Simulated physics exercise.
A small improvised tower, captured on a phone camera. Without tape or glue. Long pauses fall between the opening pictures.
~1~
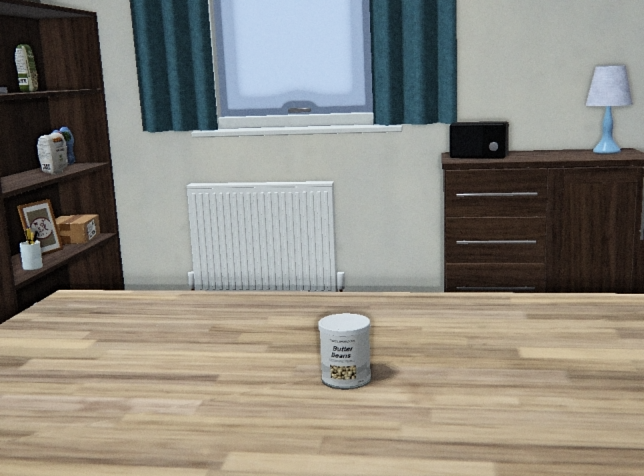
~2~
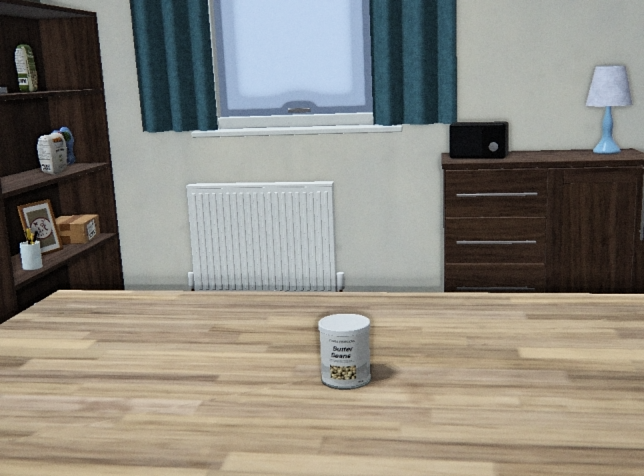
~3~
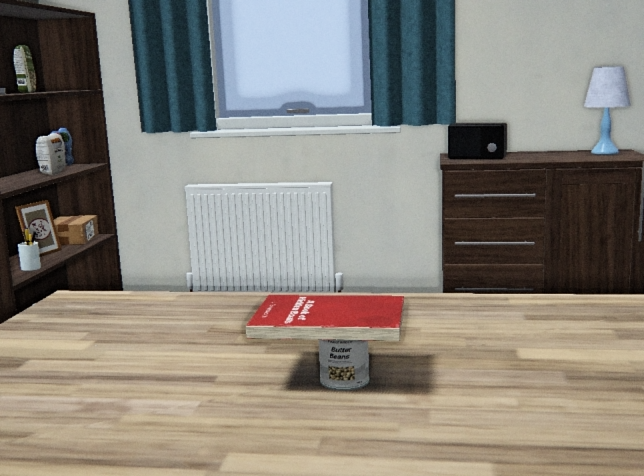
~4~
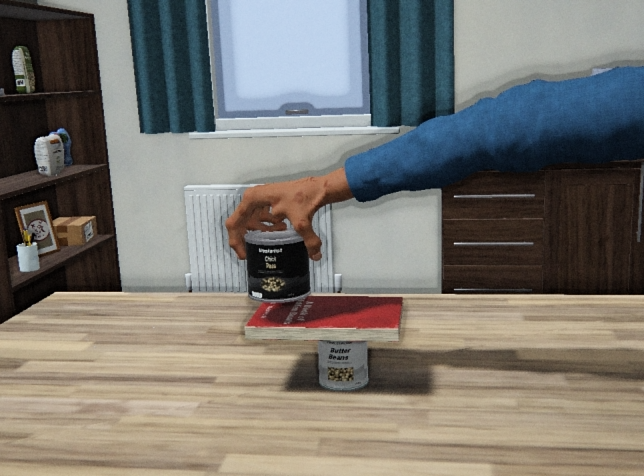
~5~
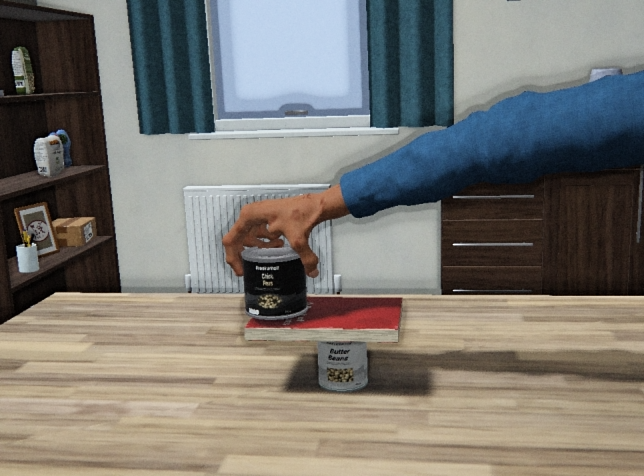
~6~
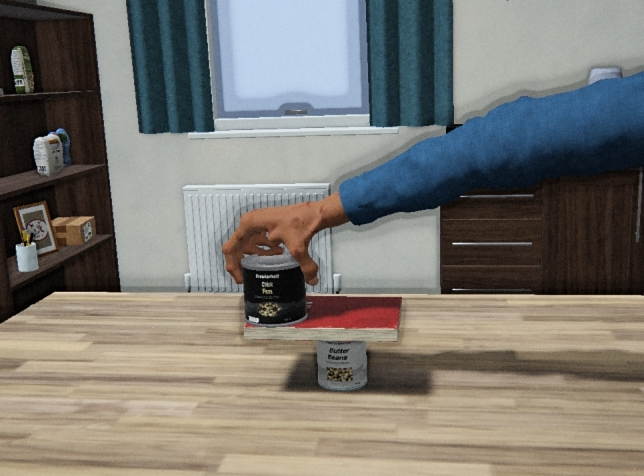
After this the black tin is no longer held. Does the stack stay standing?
In the end it goes wrong, really.
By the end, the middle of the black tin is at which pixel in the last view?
It ends up close to (186, 370).
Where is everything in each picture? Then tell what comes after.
The last thing is not in view yet; white tin (345, 351), in the first picture.
The last thing is not in view yet; white tin (345, 351), in the second picture.
The last thing is not in view yet; white tin (344, 352), in the third picture.
On its way; black tin (278, 264); white tin (343, 353), in the fourth picture.
On its way; black tin (275, 280); white tin (342, 353), in the fifth picture.
Set down, still held; black tin (275, 288); white tin (342, 353), in the sixth picture.
Then, 0.40 s after the last picture, black tin now fallen; red book tipped 59° from how it was.
Then, 0.60 s after the last picture, red book now fallen.
At rest, fallen, red book and black tin; white tin in place. Seen from the same camera at the end, black tin near (186, 369). The stack loses its balance.
